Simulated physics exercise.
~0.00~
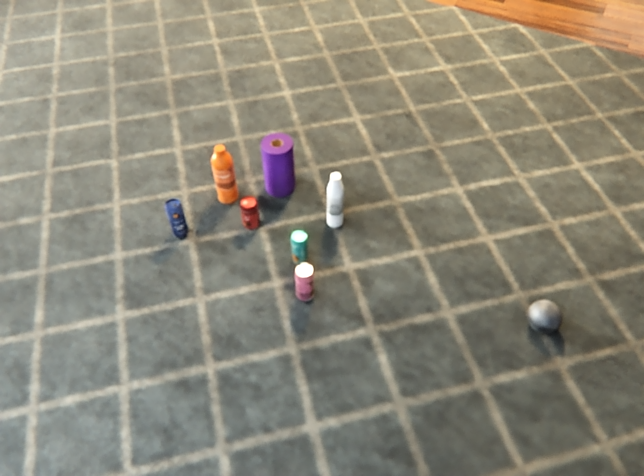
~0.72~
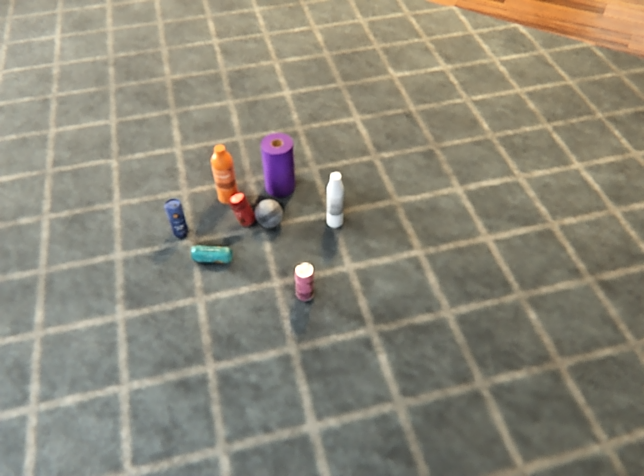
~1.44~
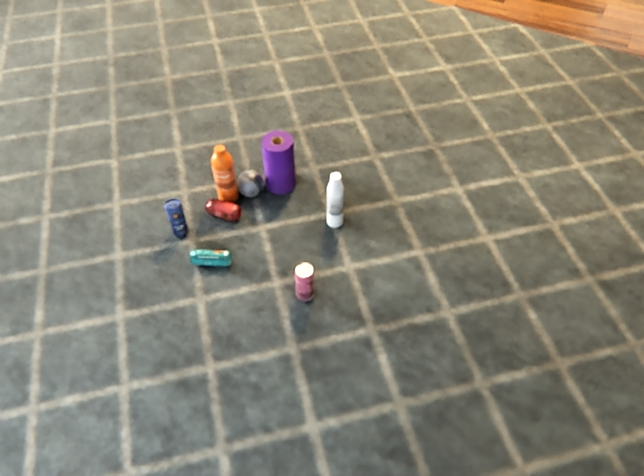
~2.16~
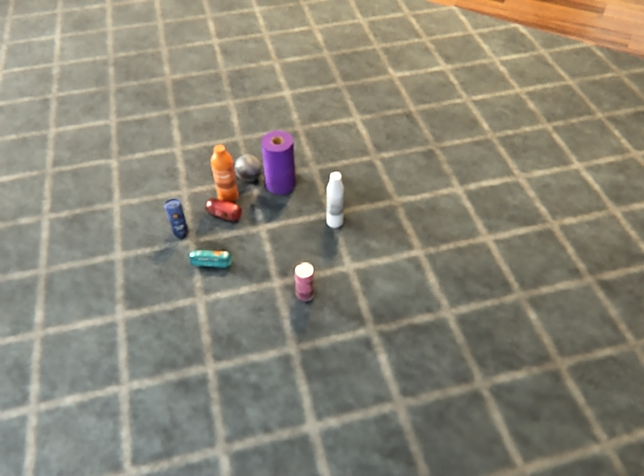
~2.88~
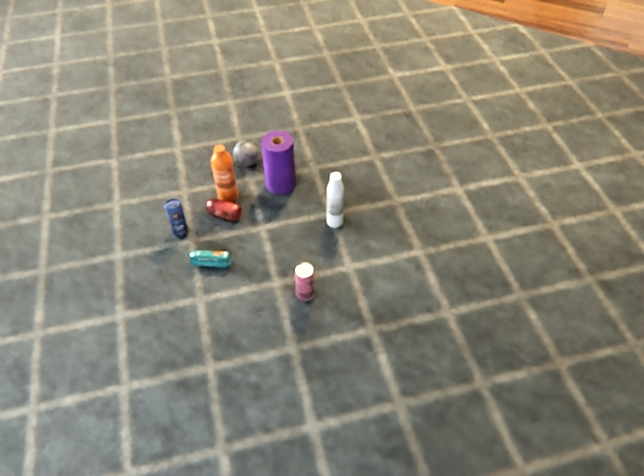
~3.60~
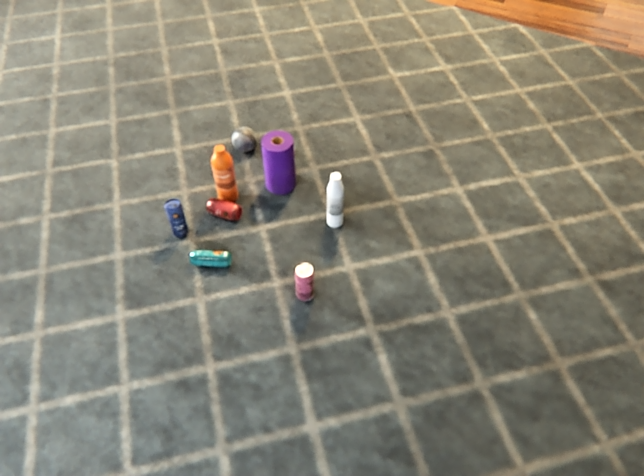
A grey ball rolls left across the tiled floor into a group of upright objects, and the turquoise can and then the red can topple onto their sides; the ball rolls on behind the orange bottle, while the bottles, purple roll, blue can and pink can stay standing.
